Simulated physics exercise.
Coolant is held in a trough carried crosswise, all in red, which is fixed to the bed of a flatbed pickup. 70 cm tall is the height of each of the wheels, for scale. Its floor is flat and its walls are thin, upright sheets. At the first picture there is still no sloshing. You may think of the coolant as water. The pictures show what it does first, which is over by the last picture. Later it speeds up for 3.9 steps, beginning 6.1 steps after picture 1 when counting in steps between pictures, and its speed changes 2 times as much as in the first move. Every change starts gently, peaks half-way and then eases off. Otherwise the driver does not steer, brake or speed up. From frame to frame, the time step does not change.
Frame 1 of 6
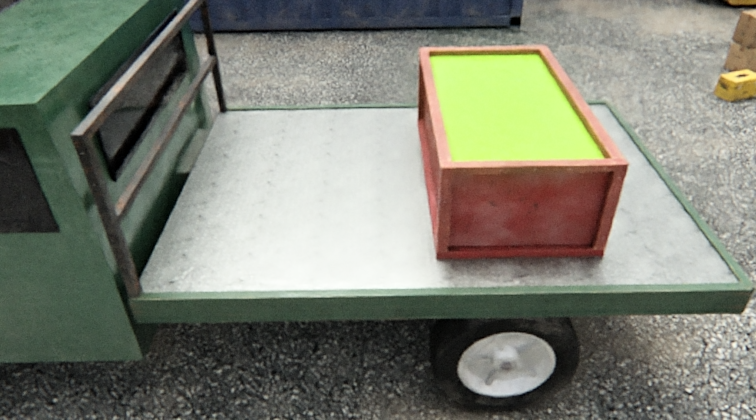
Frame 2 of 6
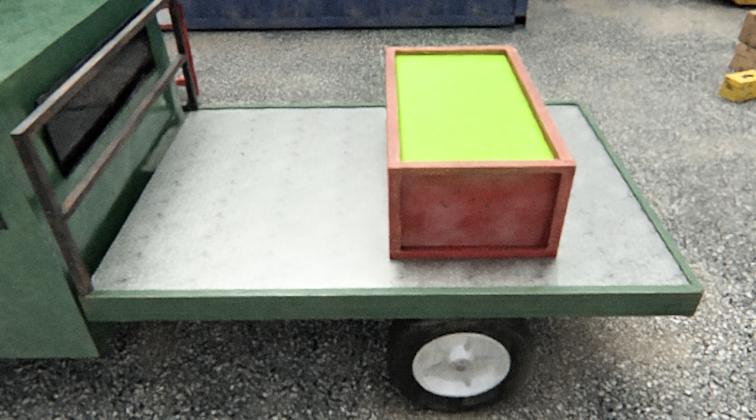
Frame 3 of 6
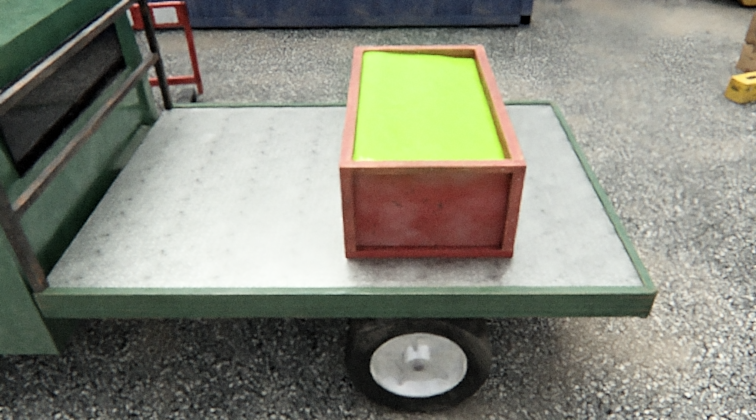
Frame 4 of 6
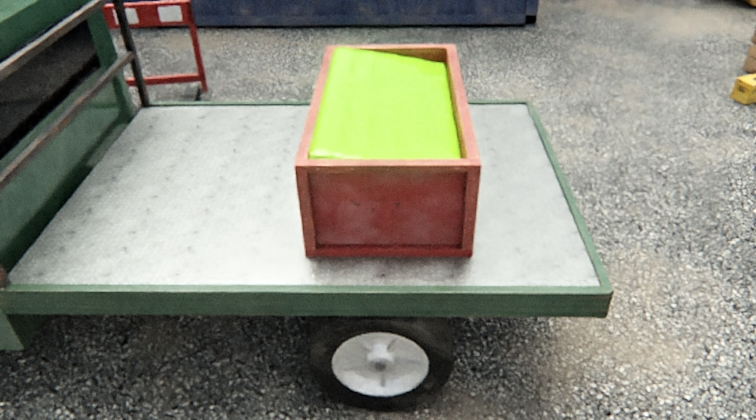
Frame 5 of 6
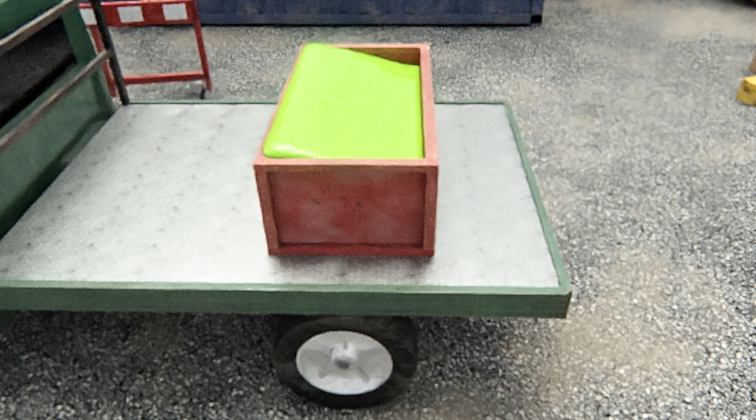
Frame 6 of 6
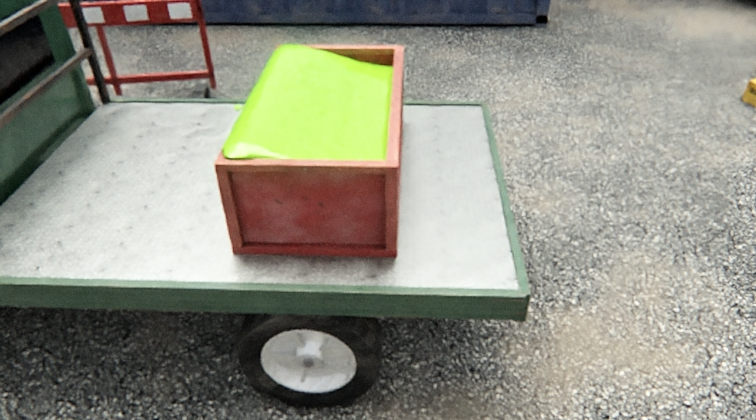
A green flatbed truck rolls left before liquid in its red trough rises toward the left.
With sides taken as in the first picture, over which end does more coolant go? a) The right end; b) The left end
The right end (a).
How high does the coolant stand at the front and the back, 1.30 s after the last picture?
Reading: About 32 cm in front, about 42 cm behind.
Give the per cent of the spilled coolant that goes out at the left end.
About 10 per cent.
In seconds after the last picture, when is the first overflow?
It happens at some 0.2 s.
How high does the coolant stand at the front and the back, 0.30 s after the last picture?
Front 32 cm, back 52 cm.
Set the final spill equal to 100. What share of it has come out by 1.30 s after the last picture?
About 90 per cent.
Another 0.30 s on from the last picture, the surface is 31 cm up at the front and 51 cm at the back; 1 per cent is out, over the left end.
Another 0.80 s on from the last picture, the surface is 43 cm up at the front and 33 cm at the back; 10 per cent is out, over the right end, a little elsewhere.
Another 1.30 s on from the last picture, the surface is 33 cm up at the front and 42 cm at the back; 11 per cent is out, over the right end, a little elsewhere.
Another 3.44 s on from the last picture, 12 per cent is out, over the right end, a little elsewhere; the left end has passed 2 per cent and the right end 10.
